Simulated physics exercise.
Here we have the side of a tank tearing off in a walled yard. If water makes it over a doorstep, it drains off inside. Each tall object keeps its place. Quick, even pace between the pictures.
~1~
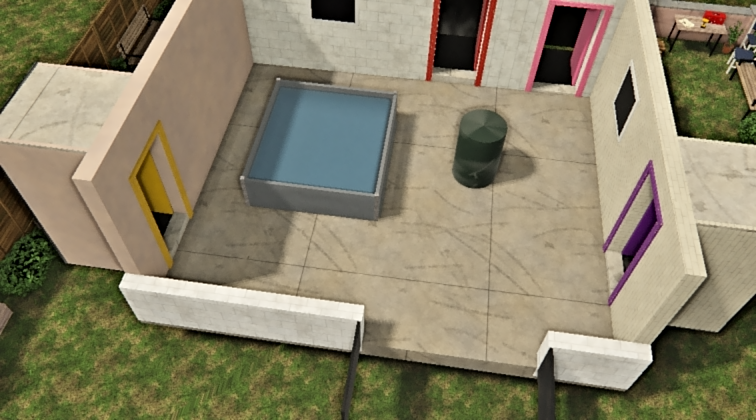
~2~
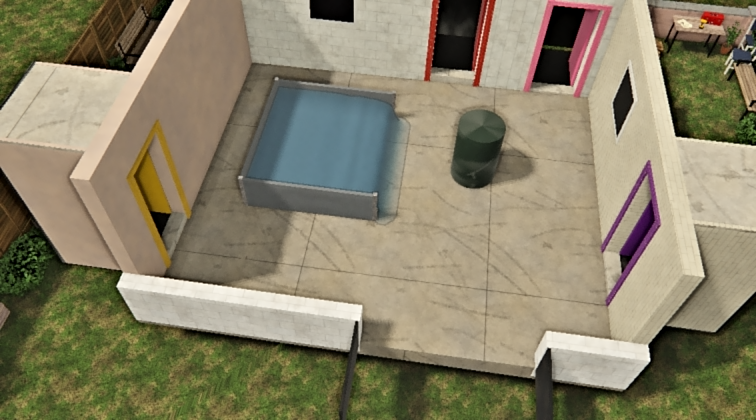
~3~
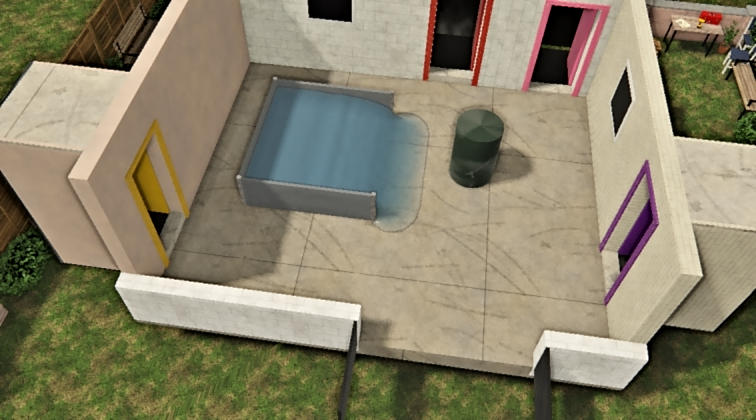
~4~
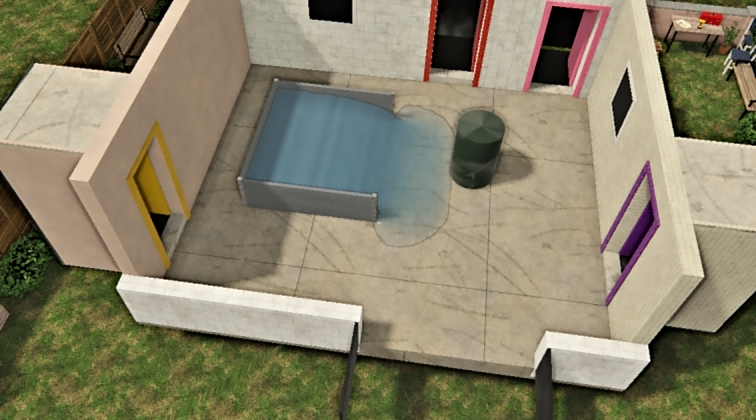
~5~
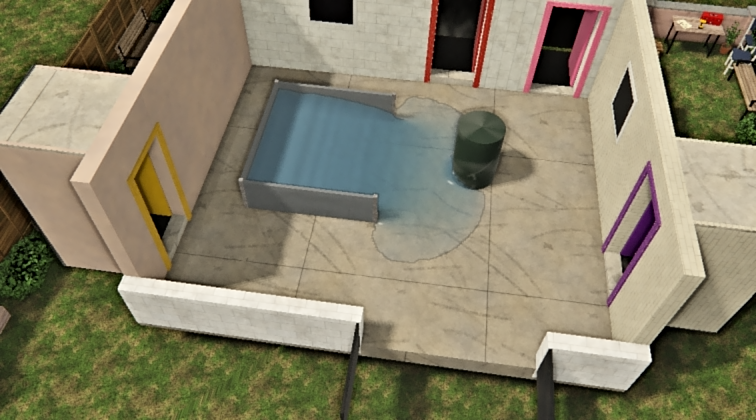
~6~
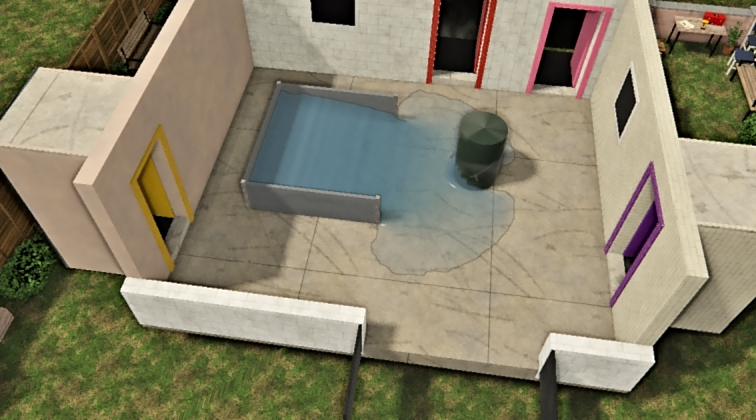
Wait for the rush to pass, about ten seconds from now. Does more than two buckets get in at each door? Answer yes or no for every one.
Pink door: Yes, purple door: Yes, red door: No, yellow door: No.
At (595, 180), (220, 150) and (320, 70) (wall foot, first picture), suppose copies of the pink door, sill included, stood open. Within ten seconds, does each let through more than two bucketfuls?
First door gets past it, second door doesn't reach it, third door doesn't reach it.
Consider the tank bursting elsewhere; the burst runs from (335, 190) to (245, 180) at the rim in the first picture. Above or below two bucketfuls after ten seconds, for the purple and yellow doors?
Purple door stays within the limit, yellow door exceeds the limit.
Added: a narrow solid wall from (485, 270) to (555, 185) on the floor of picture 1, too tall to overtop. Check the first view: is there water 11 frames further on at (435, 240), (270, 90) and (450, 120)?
Point by point: First submerged, second not reached, third submerged.
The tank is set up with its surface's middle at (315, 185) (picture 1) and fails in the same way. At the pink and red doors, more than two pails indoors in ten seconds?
Looking at it, pink breaks the limit and red comes in under.
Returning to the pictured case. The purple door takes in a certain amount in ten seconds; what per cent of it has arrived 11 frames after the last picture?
My estimate is close to 20 per cent.
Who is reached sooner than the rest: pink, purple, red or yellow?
The one in red comes first.
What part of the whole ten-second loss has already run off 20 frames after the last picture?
By my reckoning, 25 %.
A moment on, water covers 40 % of the floor; the pink door not reached, the purple door not reached, the red door wet at the sill, nothing in, the yellow door not reached.
Next, water covers 55 % of the floor; the pink door under two buckets in, the purple door over two buckets in, the red door wet at the sill, nothing in, the yellow door not reached.
Then, water covers 60 % of the floor; the pink door far over two buckets in, the purple door far over two buckets in, the red door under two buckets in, the yellow door not reached.
Later, water covers 70 % of the floor; the pink door far over two buckets in, the purple door far over two buckets in, the red door under two buckets in, the yellow door not reached.
In the end, water covers 95 % of the floor; the pink door far over two buckets in, the purple door far over two buckets in, the red door under two buckets in, the yellow door wet at the sill, nothing in.
